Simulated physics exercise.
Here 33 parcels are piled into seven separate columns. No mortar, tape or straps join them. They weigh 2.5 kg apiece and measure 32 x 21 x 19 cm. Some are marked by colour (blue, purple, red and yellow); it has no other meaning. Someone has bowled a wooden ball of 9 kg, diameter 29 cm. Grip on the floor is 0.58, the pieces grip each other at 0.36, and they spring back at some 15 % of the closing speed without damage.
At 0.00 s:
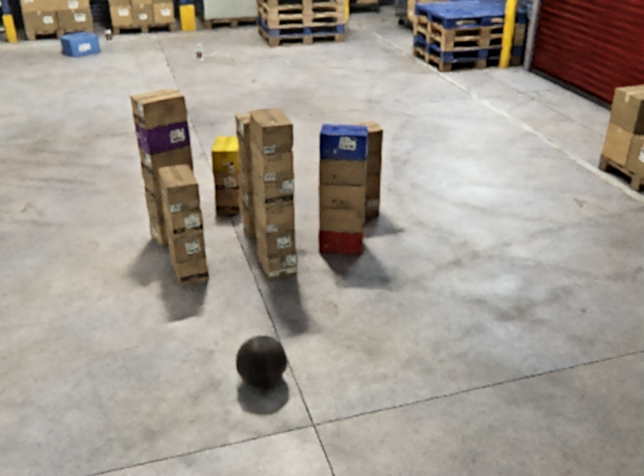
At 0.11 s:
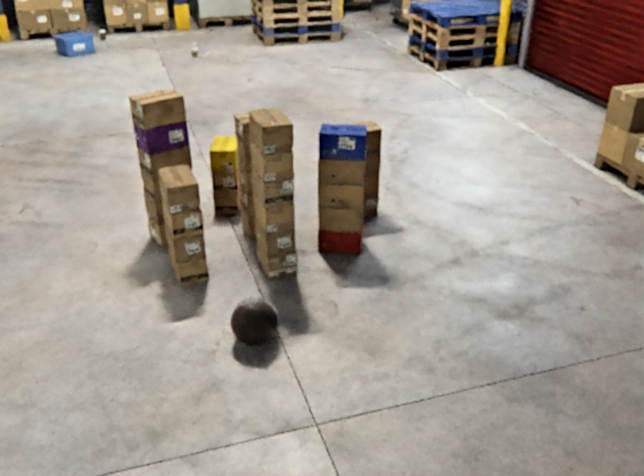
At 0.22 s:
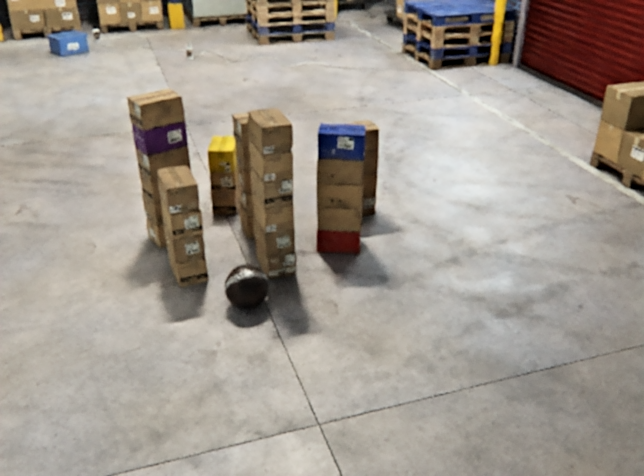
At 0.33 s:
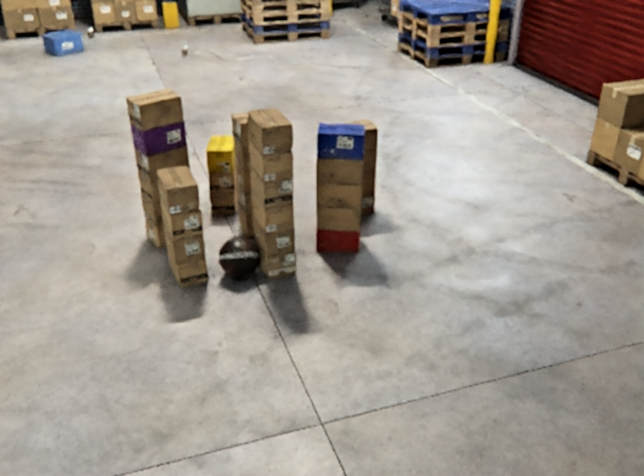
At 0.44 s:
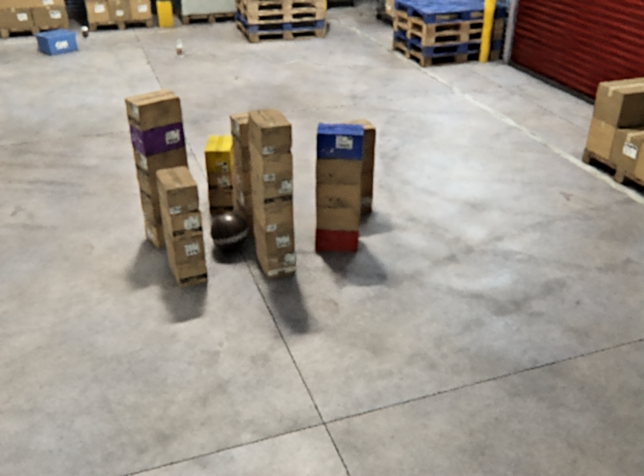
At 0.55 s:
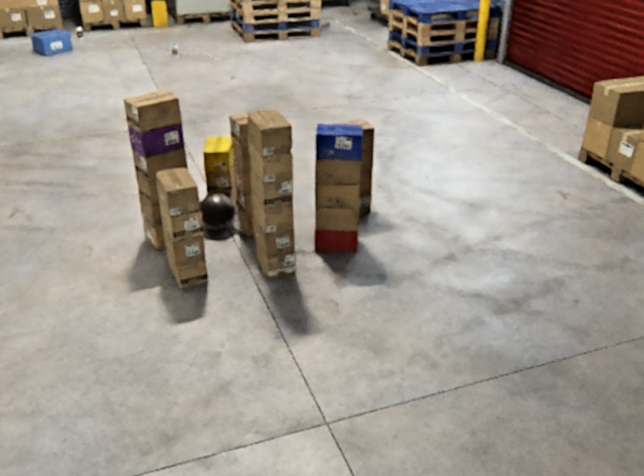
The clip shows a dark ball rolling across a concrete warehouse floor toward several stacks of cardboard boxes, then passing into the gap between the front columns and reaching the stack topped with a yellow box, while the columns remain upright.
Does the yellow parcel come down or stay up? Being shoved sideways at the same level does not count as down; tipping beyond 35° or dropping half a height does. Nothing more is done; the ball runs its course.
The yellow parcel falls.
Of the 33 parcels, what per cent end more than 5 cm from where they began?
Shifted: 10 per cent.
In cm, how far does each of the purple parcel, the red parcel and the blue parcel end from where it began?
About: Purple 0, red 0, blue 0.
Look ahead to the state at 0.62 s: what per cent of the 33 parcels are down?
At that moment 0 per cent.
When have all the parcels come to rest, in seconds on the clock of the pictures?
At about 2.5 s.
By 0.62 s, ball still moving; none of the 33 parcels down, 4 disturbed; yellow parcel tilted 8°.
By 0.76 s, ball still moving; 1 of the 33 parcels down; yellow parcel tilted 36°.
By 1.06 s, ball still moving; 1 of the 33 parcels down; yellow parcel tilted 53°, 26 cm lower.
By 1.60 s, ball still moving; 2 of the 33 parcels down; yellow parcel on its side.
When it is over (2.6 s), ball rolling away; 2 of the 33 parcels down; yellow parcel on its side; red parcel unmoved; purple parcel unmoved. In pixels of the last frame, middles, yellow parcel near (206, 195), red parcel near (337, 234).
